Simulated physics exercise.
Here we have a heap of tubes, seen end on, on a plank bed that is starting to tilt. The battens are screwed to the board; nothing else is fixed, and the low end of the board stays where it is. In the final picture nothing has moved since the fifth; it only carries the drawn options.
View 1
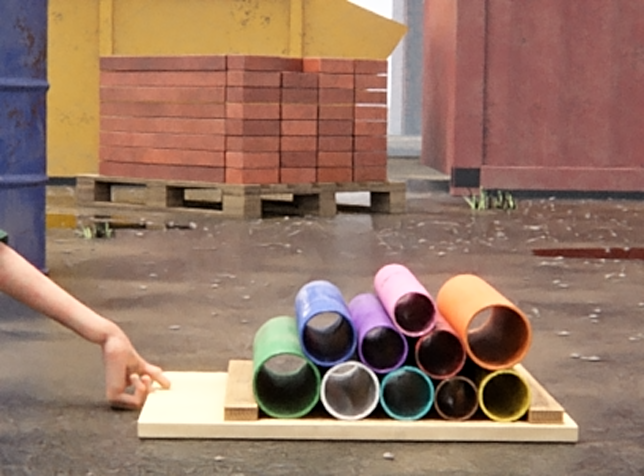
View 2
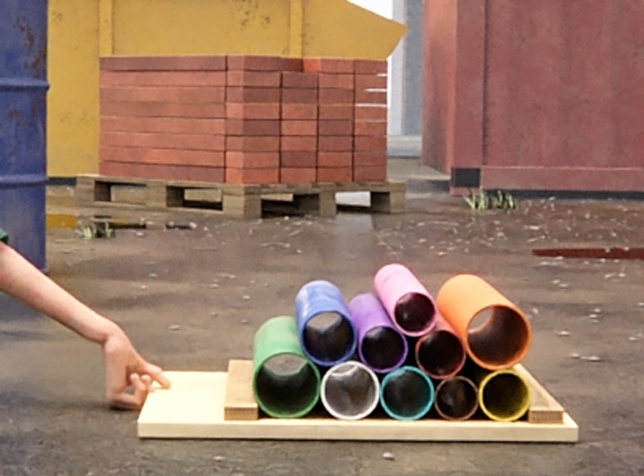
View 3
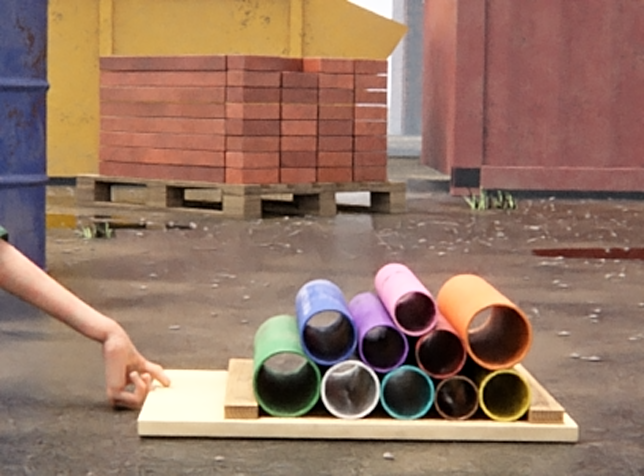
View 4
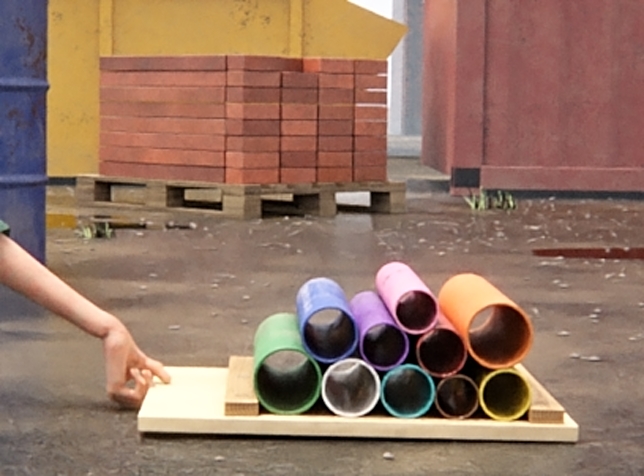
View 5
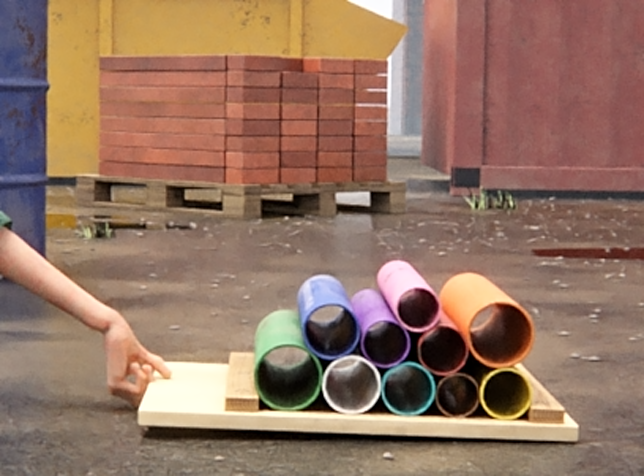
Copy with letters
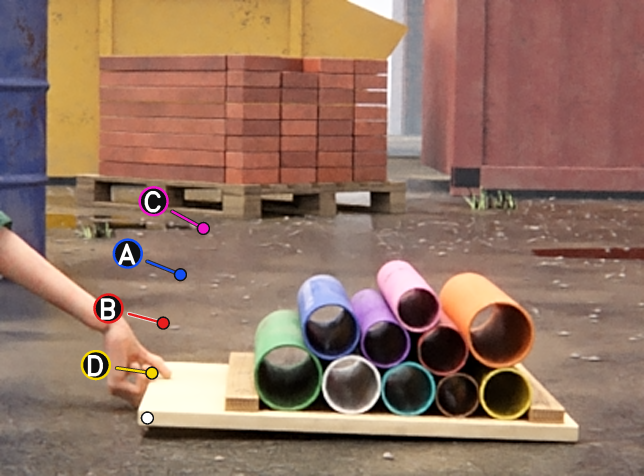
A hand slightly raising the left end of a wooden board holding a stack of colourful tubes on wet ground.
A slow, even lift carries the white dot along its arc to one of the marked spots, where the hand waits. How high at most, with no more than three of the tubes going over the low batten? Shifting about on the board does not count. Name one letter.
At most to A.
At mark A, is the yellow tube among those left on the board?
Yes, with A.
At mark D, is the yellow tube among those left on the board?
Yes, with D.
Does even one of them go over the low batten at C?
At C: Yes.
On the marked copy, A at (181, 275); B at (163, 323); C at (204, 229); D at (152, 373); the white dot at (148, 418).
With A. Early on, board at 16°.
Further on, board at 21°.
At the end, board at 21°, three over the low batten (red, orange, pink).
As for the rest, B one over the low batten (orange); C five over the low batten; D one over the low batten (orange).
